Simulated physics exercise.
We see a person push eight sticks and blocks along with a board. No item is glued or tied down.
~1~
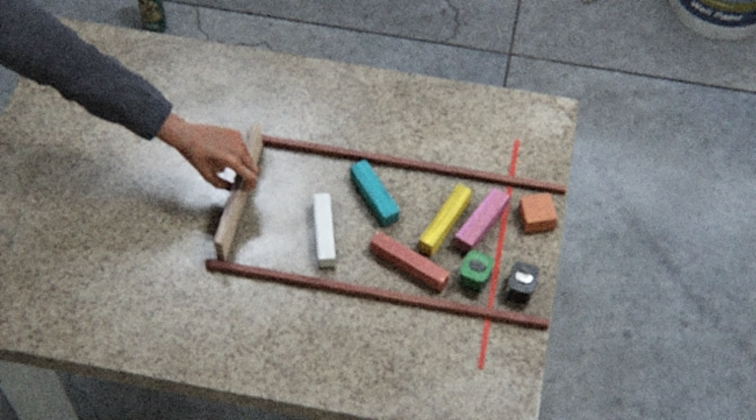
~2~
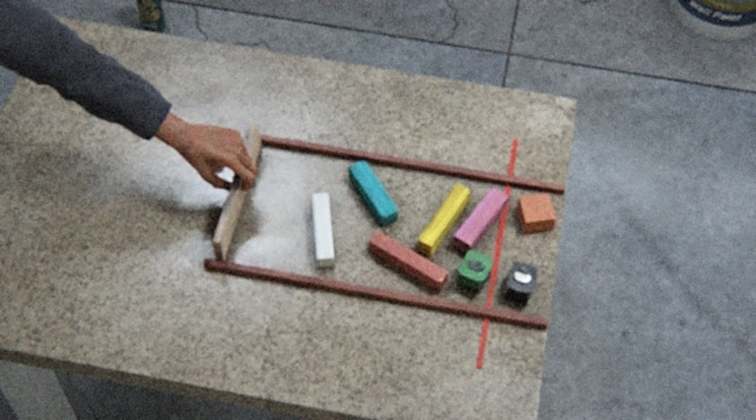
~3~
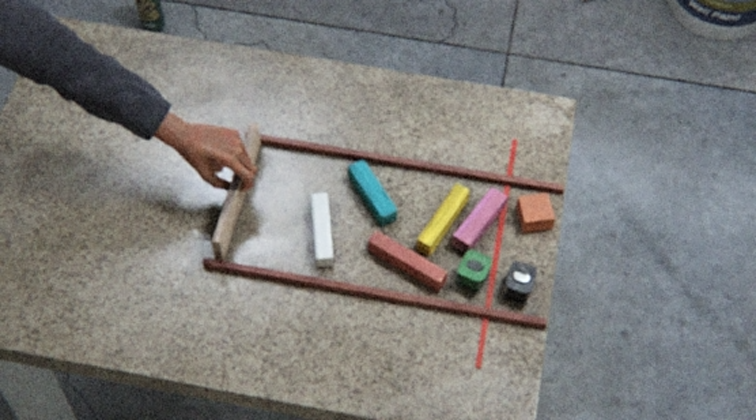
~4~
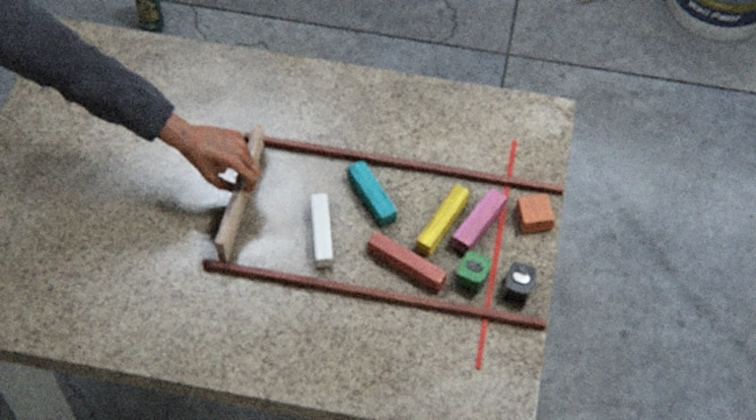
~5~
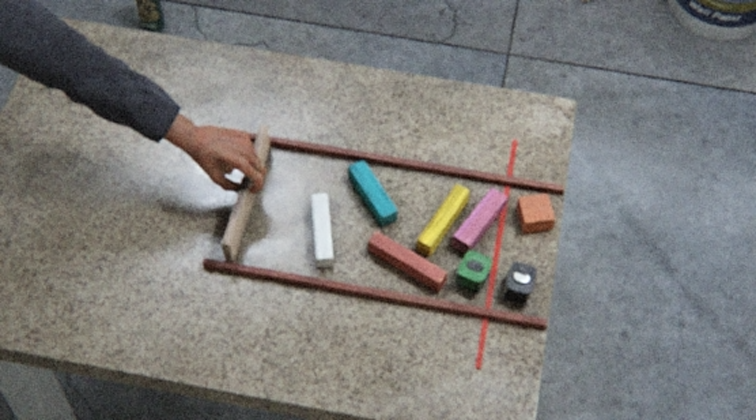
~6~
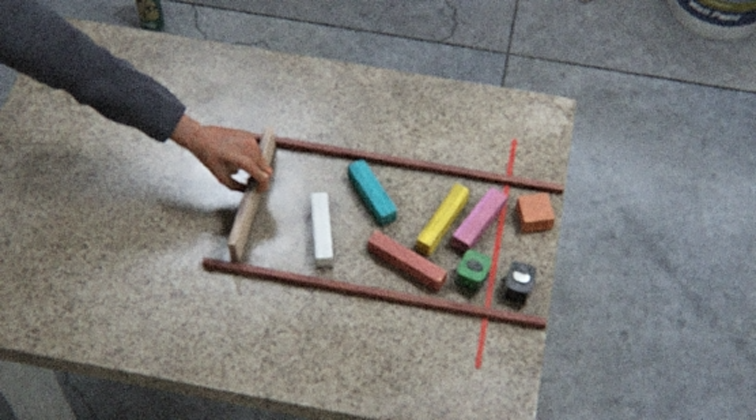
A hand held a wooden board upright between two dark rails on a speckled table, then slid it slightly right toward the colourful sticks and blocks, which stayed still near a red line.
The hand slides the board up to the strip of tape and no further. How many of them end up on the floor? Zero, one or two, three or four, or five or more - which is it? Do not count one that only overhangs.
The board is going to sweep off three, or four.
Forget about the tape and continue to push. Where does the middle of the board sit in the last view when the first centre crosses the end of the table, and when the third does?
About (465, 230) and about (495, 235).
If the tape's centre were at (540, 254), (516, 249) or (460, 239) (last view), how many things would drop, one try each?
Those tries give 7, 4 and 0.
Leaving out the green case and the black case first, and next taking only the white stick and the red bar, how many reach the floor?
Result: 1 in the first case, with 1 in the second.
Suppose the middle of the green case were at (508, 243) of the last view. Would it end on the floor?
Lab note: It goes off the edge.
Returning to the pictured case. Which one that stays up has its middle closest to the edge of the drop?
Foremost: The pink stick.
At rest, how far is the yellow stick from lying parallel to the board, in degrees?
About 20° out of line.
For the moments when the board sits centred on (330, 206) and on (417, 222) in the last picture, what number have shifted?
At first I count 1, and then 6.
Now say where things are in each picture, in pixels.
In the first frame, orange block (537, 213); black case (522, 283); green case (476, 272); board (239, 191); tape (500, 247).
In the second frame, black case (521, 283); turquoise stick (373, 193).
In the third frame, green case (474, 272); board (237, 191).
In the fourth frame, orange block (535, 213); pink stick (480, 221).
In the fifth frame, black case (520, 283); white stick (322, 230).
In the sixth frame, orange block (535, 213); black case (520, 283); green case (474, 271); board (253, 193); tape (497, 246).
Early on, none off yet; orange block at rest near (535, 213); black case at rest near (520, 283); green case at rest near (474, 271).
A while later, none off yet; orange block at rest near (535, 213); black case at rest near (520, 283); green case moving near (478, 269).
Further along, none off yet; orange block travelled a little near (548, 212); black case travelled about its own width near (547, 285); green case travelled well along near (527, 269).
Finally, the number that fall off is three or four; lost, green case, black case and orange block.
